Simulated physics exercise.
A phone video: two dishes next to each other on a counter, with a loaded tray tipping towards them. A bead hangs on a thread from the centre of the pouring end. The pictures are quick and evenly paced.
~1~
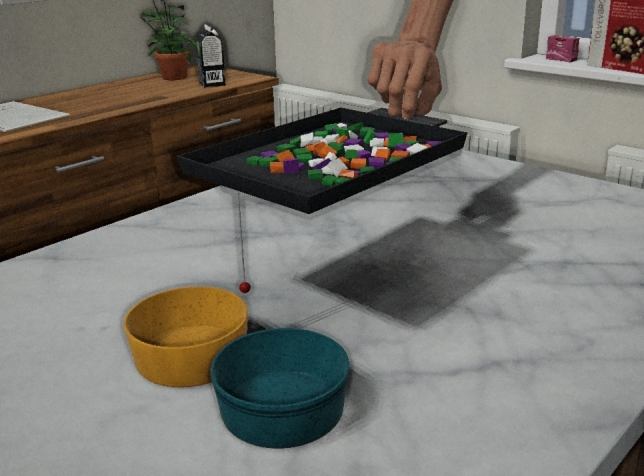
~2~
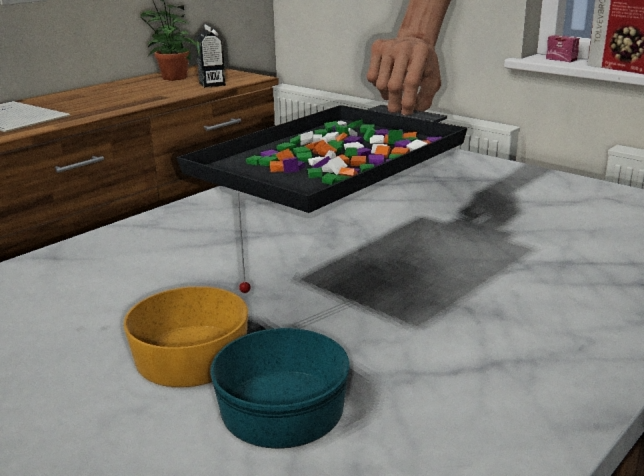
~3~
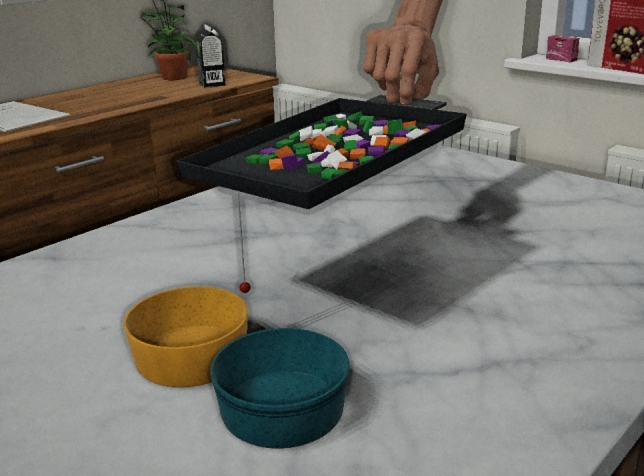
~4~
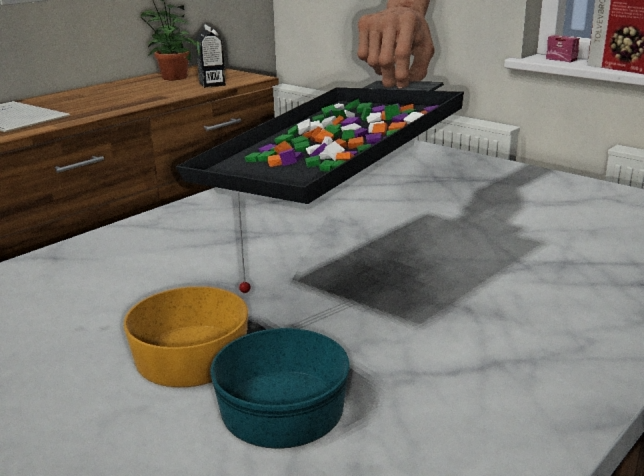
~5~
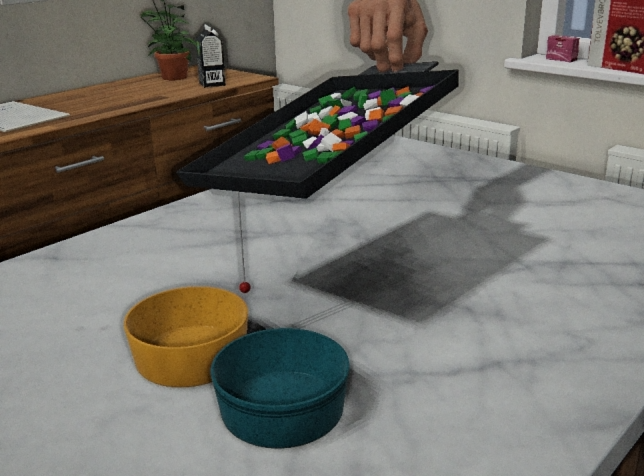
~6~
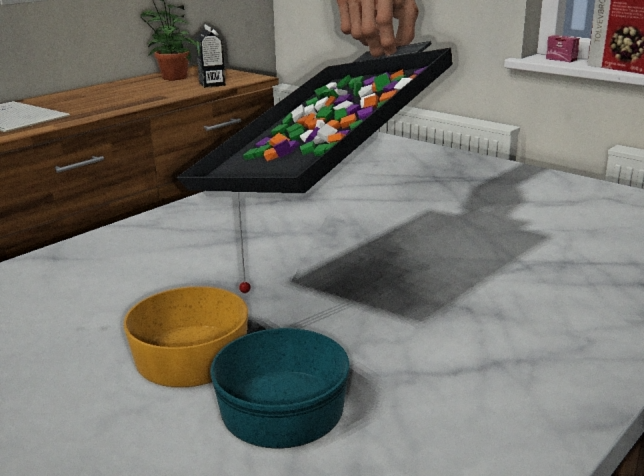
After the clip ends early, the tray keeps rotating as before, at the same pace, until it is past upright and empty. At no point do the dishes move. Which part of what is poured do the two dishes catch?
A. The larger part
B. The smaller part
(B) The smaller part.
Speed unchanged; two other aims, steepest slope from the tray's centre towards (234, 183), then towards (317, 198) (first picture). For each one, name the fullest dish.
Taking them in order: Left side, followed by right side.
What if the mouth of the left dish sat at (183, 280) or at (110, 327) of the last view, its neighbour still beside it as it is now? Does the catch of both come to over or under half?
Well, it comes to a greater portion at first and a lesser portion after that.
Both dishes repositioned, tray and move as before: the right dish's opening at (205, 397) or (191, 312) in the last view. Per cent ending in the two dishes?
First position: Some 0 %; second position: Some 40 %.
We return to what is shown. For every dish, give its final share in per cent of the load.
20 per cent goes to the left dish and 0 per cent to the right dish.
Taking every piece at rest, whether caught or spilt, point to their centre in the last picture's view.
About (200, 319).
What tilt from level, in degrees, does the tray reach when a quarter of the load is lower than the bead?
Roughly 85 degrees at that moment.
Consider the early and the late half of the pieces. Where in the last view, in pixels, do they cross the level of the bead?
Near (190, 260) and later near (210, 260).
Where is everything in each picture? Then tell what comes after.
In the first frame, corners of the pouring end near (182, 156) and (309, 195), level; middle of the load near (334, 150), mosaic tiles; left dish near (139, 358); right dish near (231, 415); bead on its thread near (245, 287).
In the second frame, corners of the pouring end near (181, 157) and (308, 194), level; middle of the load near (334, 148).
In the third frame, corners of the pouring end near (181, 160) and (307, 190), tipped barely, lowest at the left corner; middle of the load near (333, 142).
In the fourth frame, corners of the pouring end near (180, 165) and (304, 185), tipped a little, lowest at the left corner; middle of the load near (331, 133).
In the fifth frame, corners of the pouring end near (180, 171) and (300, 180), tipped clearly, lowest at the left corner; middle of the load near (328, 124).
In the sixth frame, corners of the pouring end near (181, 176) and (296, 176), tipped clearly, lowest at the left corner; middle of the load near (324, 116); left dish near (139, 358); right dish near (231, 415).
Shortly afterwards, tray tipped steeply; all but a few on the tray; a little in the air.
Next, tray tipped past a quarter turn; only a few on the tray; near a quarter in the left dish; near half outside both; near a quarter in the air.
Some moments later, tray tipped past a quarter turn; near a quarter in the left dish; the bulk outside both.
In the end, tray tipped past a quarter turn; none at all in the right dish; near a quarter in the left dish; the bulk outside both.
